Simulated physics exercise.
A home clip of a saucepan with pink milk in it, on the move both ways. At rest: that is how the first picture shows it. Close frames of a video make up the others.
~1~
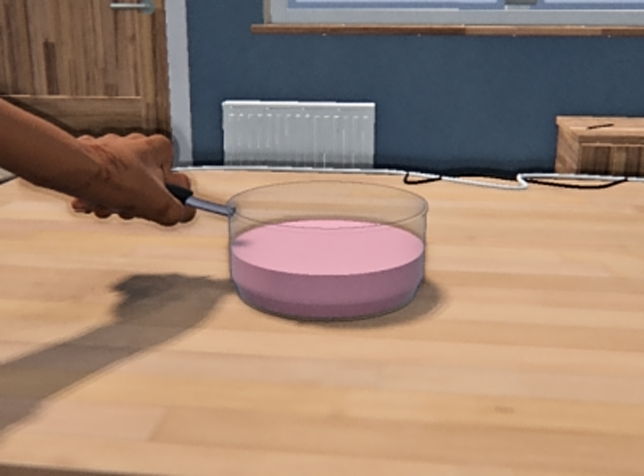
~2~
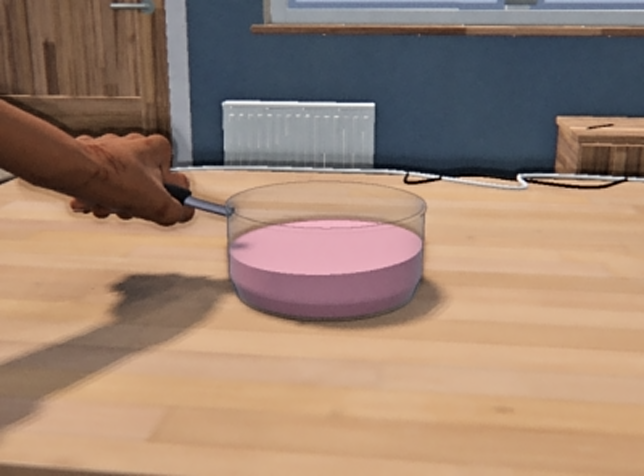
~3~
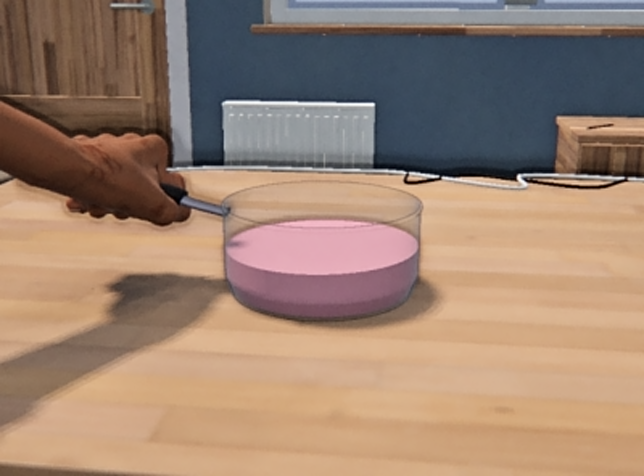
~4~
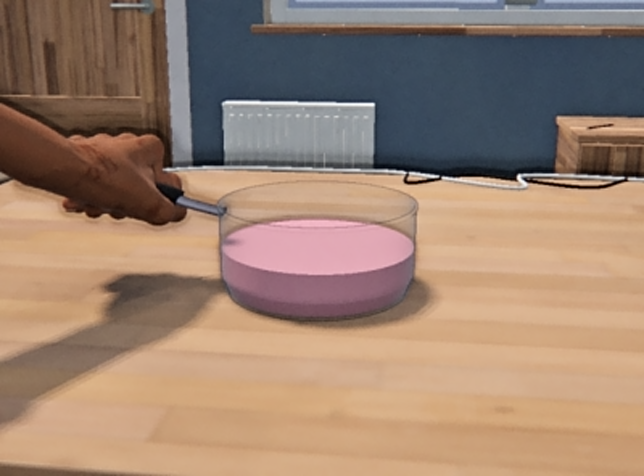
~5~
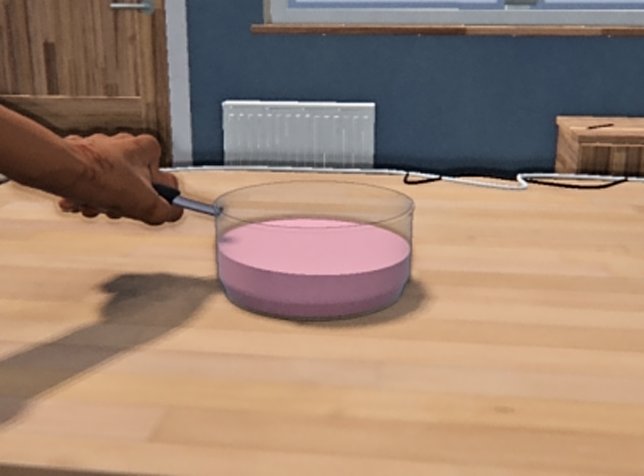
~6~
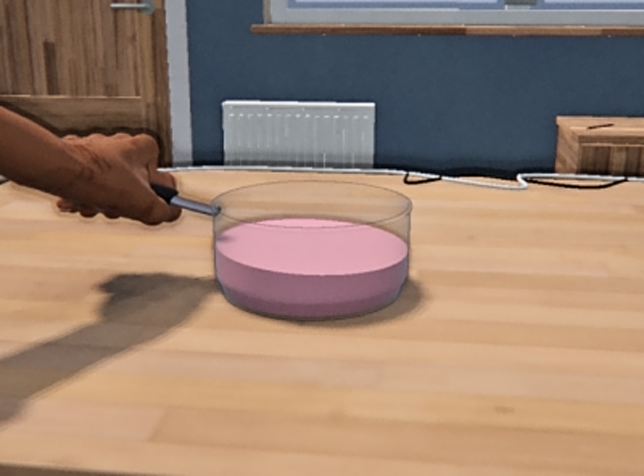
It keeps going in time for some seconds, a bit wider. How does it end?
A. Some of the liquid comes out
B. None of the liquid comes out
(B) None of the liquid comes out.
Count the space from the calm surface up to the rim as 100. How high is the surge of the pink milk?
It peaks at roughly 10 %.
A moment on, the highest wave so far stays far below the rim.
When it is over, the highest wave so far stays far below the rim; nothing has left it.
